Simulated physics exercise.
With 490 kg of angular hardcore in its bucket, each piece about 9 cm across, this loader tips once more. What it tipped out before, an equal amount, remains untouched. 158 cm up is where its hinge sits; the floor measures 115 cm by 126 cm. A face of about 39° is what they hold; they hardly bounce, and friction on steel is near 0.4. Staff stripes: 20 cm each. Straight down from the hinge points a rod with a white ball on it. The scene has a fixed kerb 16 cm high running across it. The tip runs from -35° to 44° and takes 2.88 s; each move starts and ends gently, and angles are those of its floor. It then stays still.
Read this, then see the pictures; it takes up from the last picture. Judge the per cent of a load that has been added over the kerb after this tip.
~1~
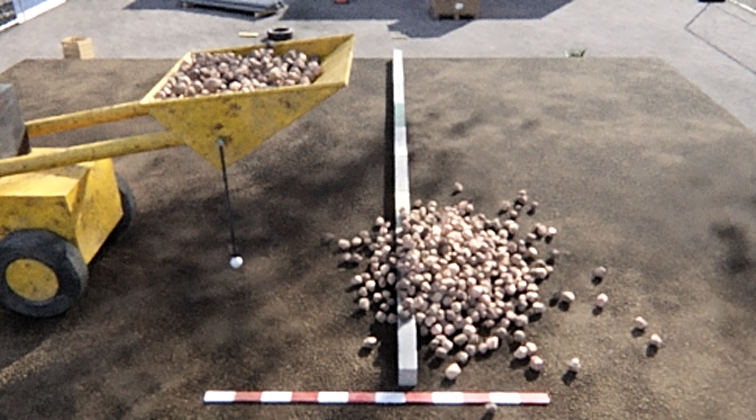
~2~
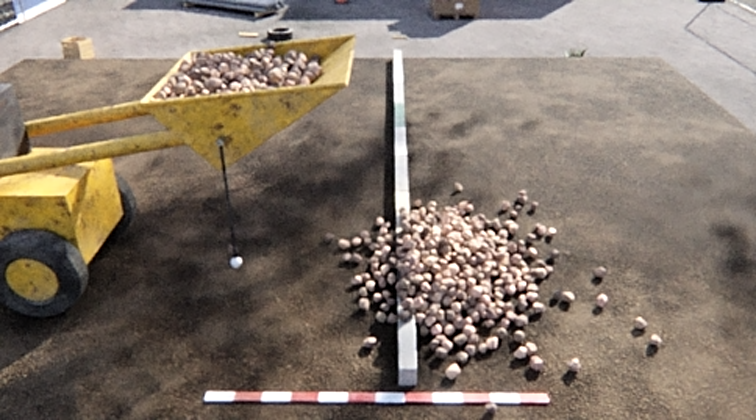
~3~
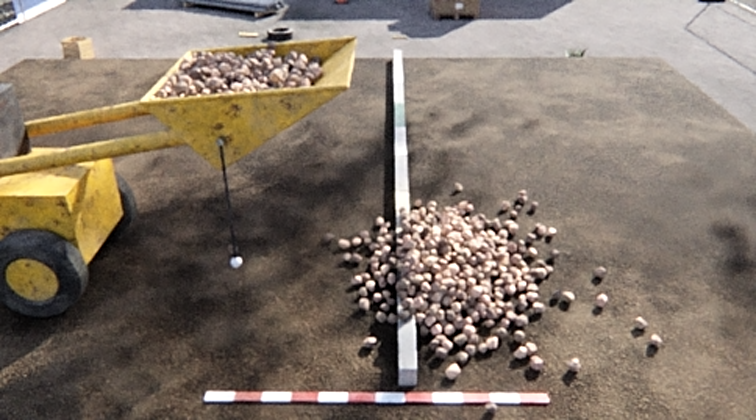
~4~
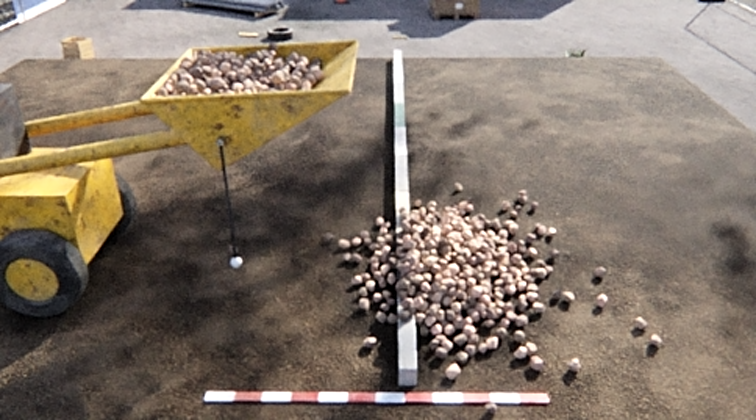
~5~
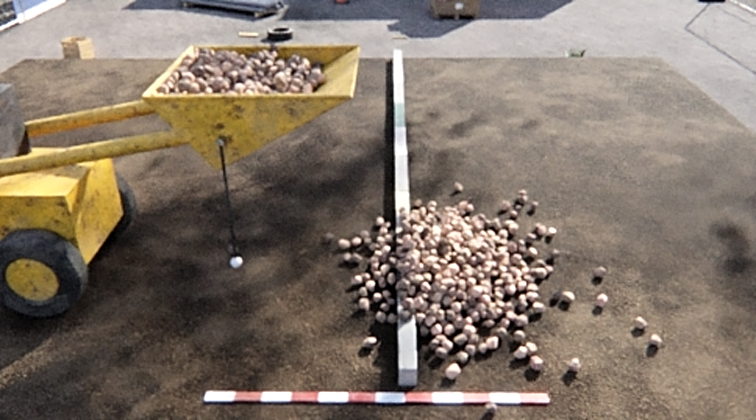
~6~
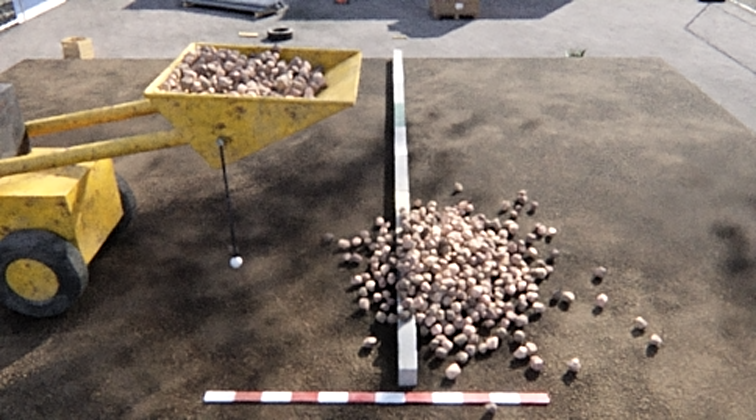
The added amount is roughly 3 per cent of a load.
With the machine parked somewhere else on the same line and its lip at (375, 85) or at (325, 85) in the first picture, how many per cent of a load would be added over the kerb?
Near 15 in a hundred first, near 0 in a hundred second.
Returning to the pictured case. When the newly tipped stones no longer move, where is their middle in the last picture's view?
Roughly at pixel (365, 261).
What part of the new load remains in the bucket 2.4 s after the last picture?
Some 10 percent, roughly.
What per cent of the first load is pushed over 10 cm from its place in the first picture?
0 %.
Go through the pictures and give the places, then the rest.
In the first frame, the bucket is at -35°, its lip at (346, 83); the top of the load is at (246, 60). The earlier load is highest near (420, 250), 32 cm above ground level, 14 % on this side of the kerb, 86 % over the kerb.
In the second frame, the bucket is at -35°, its lip at (347, 84); the top of the load is at (246, 60).
The third frame shows lip at (348, 87), floor tilted -33°, highest stones at (247, 60).
In the fourth frame, the bucket is at -32°, its lip at (350, 91); the top of the load is at (220, 60).
The fifth frame shows lip at (352, 97), floor tilted -29°, highest stones at (222, 59).
The sixth frame shows lip at (354, 103), floor tilted -26°, highest stones at (200, 57).
Then, 1.6 s after the last picture the floor is at 32°; in per cent of one load, 100 in the bucket, 15 on this side of the kerb, 86 over the kerb; the foremost stones are at (585, 274).
Then, 2.4 s after the last picture the floor is at 44°; in per cent of one load, 10 in the bucket, 103 on this side of the kerb, 87 over the kerb; the foremost stones are at (585, 274).
Then, 2.7 s after the last picture the floor is at 44°; in per cent of one load, 0 in the bucket, 111 on this side of the kerb, 89 over the kerb; the foremost stones are at (585, 274).
Then, 5.6 s after the last picture the floor is at 44°; in per cent of one load, 0 in the bucket, 111 on this side of the kerb, 89 over the kerb; the foremost stones are at (585, 274). Net gain over the kerb, 3.
